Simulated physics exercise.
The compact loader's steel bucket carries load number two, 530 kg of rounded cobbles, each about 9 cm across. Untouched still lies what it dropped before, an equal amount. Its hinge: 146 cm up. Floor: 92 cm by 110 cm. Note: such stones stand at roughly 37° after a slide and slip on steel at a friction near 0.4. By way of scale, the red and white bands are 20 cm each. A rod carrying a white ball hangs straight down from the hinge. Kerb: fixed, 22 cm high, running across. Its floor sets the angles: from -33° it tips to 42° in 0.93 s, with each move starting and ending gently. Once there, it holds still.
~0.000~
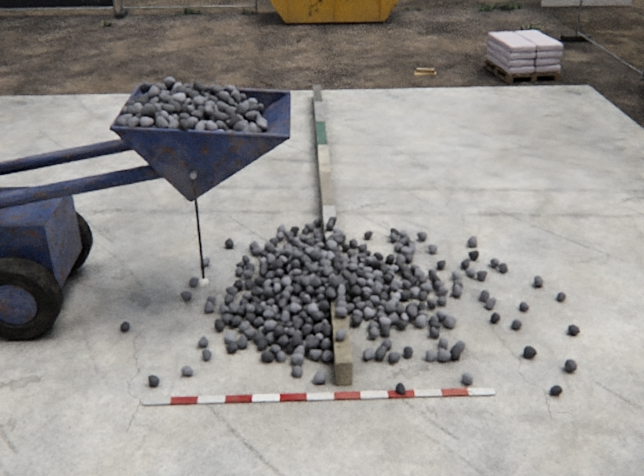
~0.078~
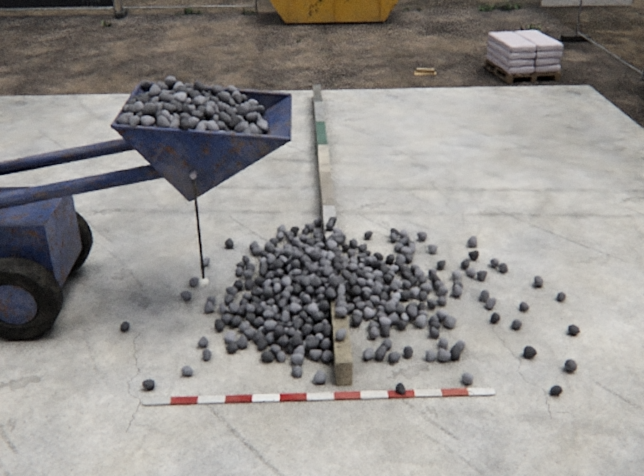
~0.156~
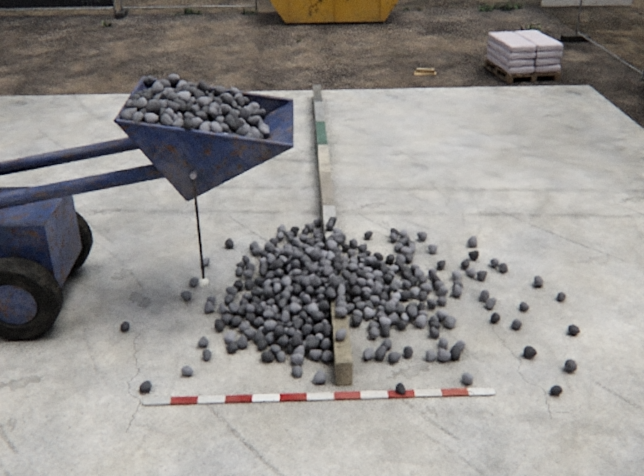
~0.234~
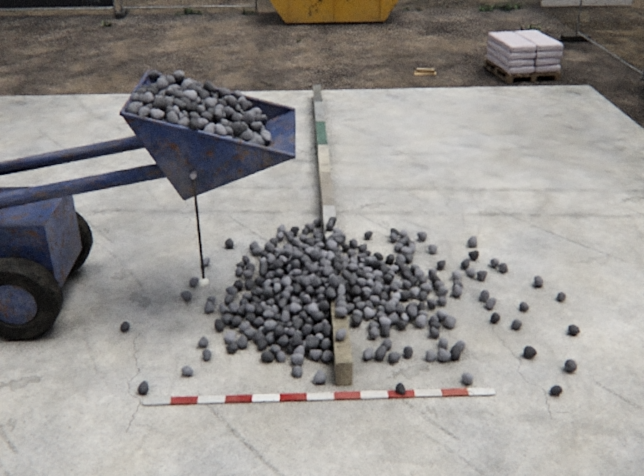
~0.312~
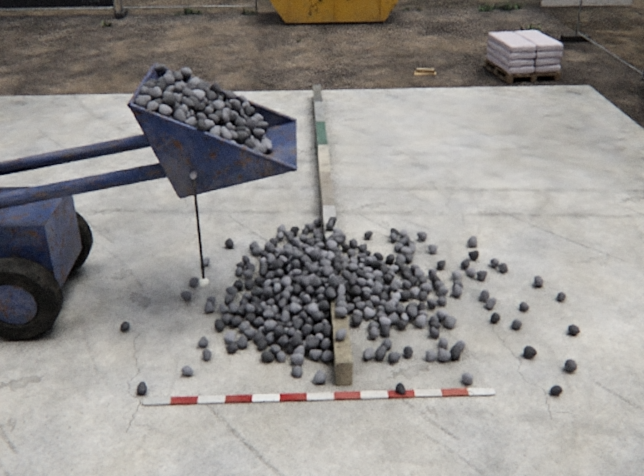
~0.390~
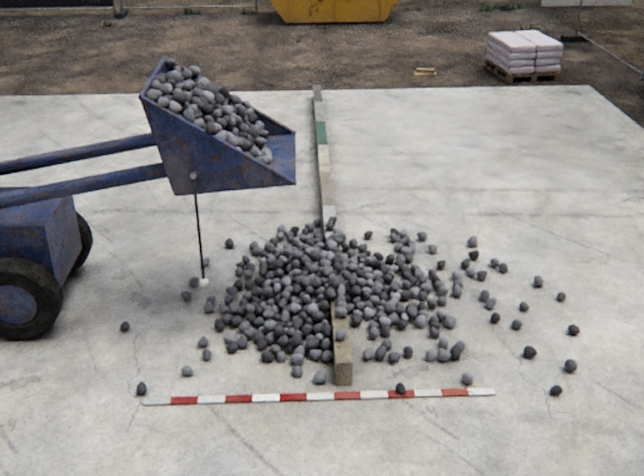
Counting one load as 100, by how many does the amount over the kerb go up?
By about 34 out of 100.
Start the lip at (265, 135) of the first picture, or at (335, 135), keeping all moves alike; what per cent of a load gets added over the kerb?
I'd say close to 10 per cent for one and close to 85 per cent for the other, in that order.
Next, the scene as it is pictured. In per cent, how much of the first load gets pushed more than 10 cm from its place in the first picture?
Close to 20 per cent.
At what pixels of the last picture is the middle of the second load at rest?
They end up centred around (311, 280).
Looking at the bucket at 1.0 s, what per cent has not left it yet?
Some 50 %, roughly, is held.
After 0.7 s the floor is at 31°; in per cent of one load, 99 in the bucket, 68 on this side of the kerb, 33 over the kerb; the foremost stones are at (538, 308).
After 1.0 s the floor is at 42°; in per cent of one load, 50 in the bucket, 118 on this side of the kerb, 33 over the kerb; the foremost stones are at (538, 308).
After 1.4 s the floor is at 42°; in per cent of one load, 10 in the bucket, 141 on this side of the kerb, 50 over the kerb; the foremost stones are at (538, 308).
After 4.1 s the floor is at 42°; in per cent of one load, 0 in the bucket, 133 on this side of the kerb, 67 over the kerb; the foremost stones are at (575, 337). Net gain over the kerb, 34.
